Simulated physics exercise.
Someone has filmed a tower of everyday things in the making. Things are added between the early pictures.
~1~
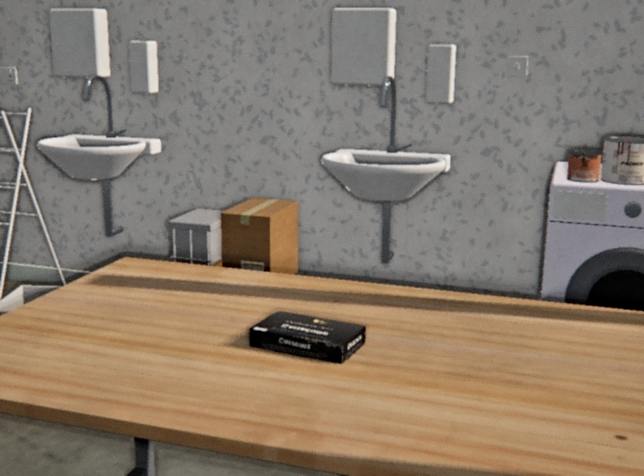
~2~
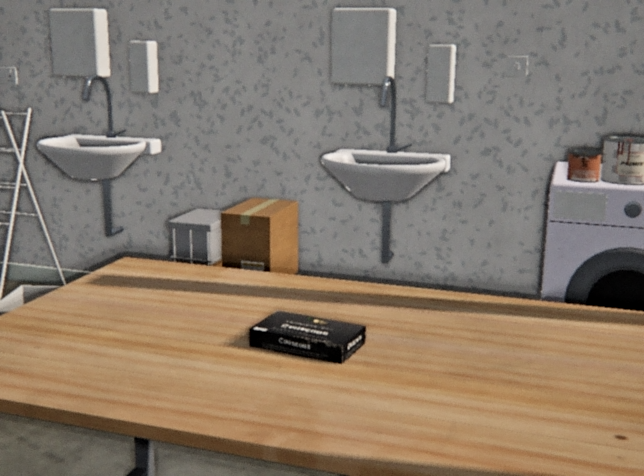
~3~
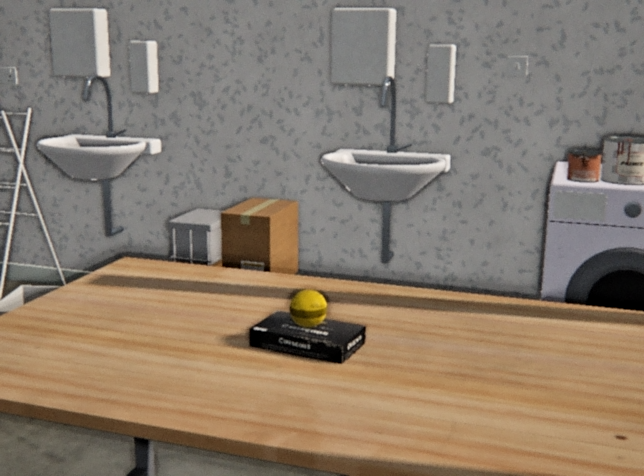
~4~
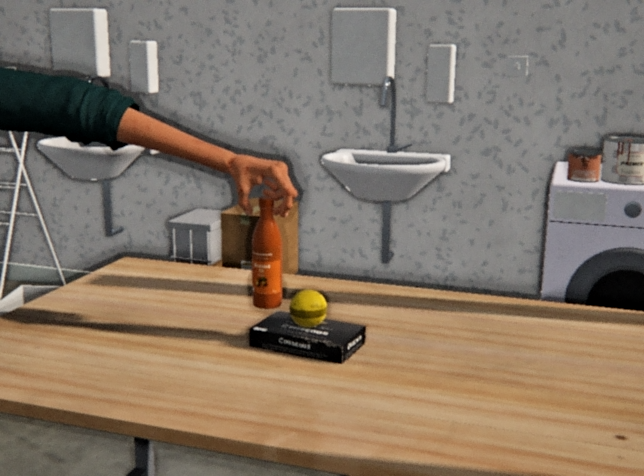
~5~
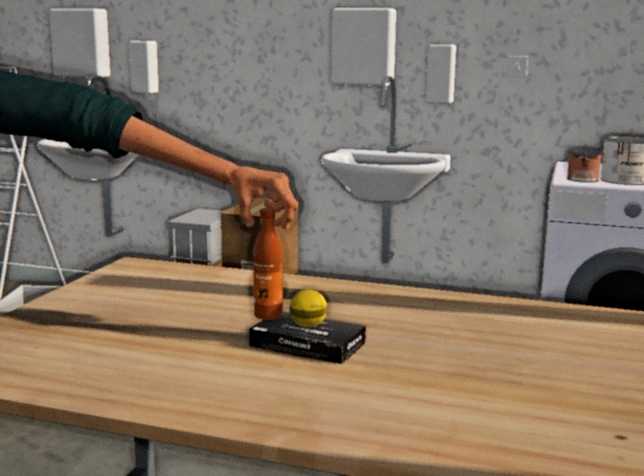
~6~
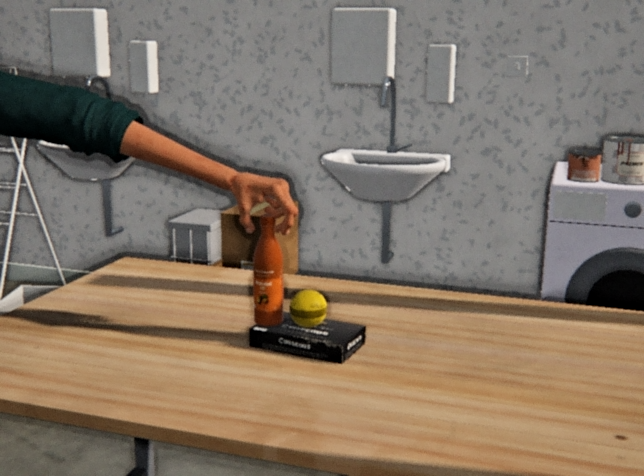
Garage with sinks, a yellow ball appearing on a black packet on a wooden table, then a hand lowering an orange bottle beside it.
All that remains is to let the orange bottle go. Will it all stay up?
As it turns out, it stays up.
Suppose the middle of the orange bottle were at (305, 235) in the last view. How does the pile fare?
Then it gives way.
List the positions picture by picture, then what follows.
In the first frame, the last thing is not in view yet; black packet (308, 336).
In the second frame, the last thing is not in view yet; black packet (308, 336).
In the third frame, the last thing is not in view yet; black packet (308, 336).
The fourth frame shows coming down; orange bottle (267, 252); black packet (308, 336).
The fifth frame shows coming down; orange bottle (268, 263); black packet (308, 336).
The sixth frame shows set down, still held; orange bottle (268, 269); black packet (308, 336).
Then, 0.20 s later than the last frame, all is still.
Then, 0.40 s later than the last frame, orange bottle resting near (268, 269).
When it is over, all 3 as before. End places, in pixels of the last picture, orange bottle near (268, 269). The pile holds.
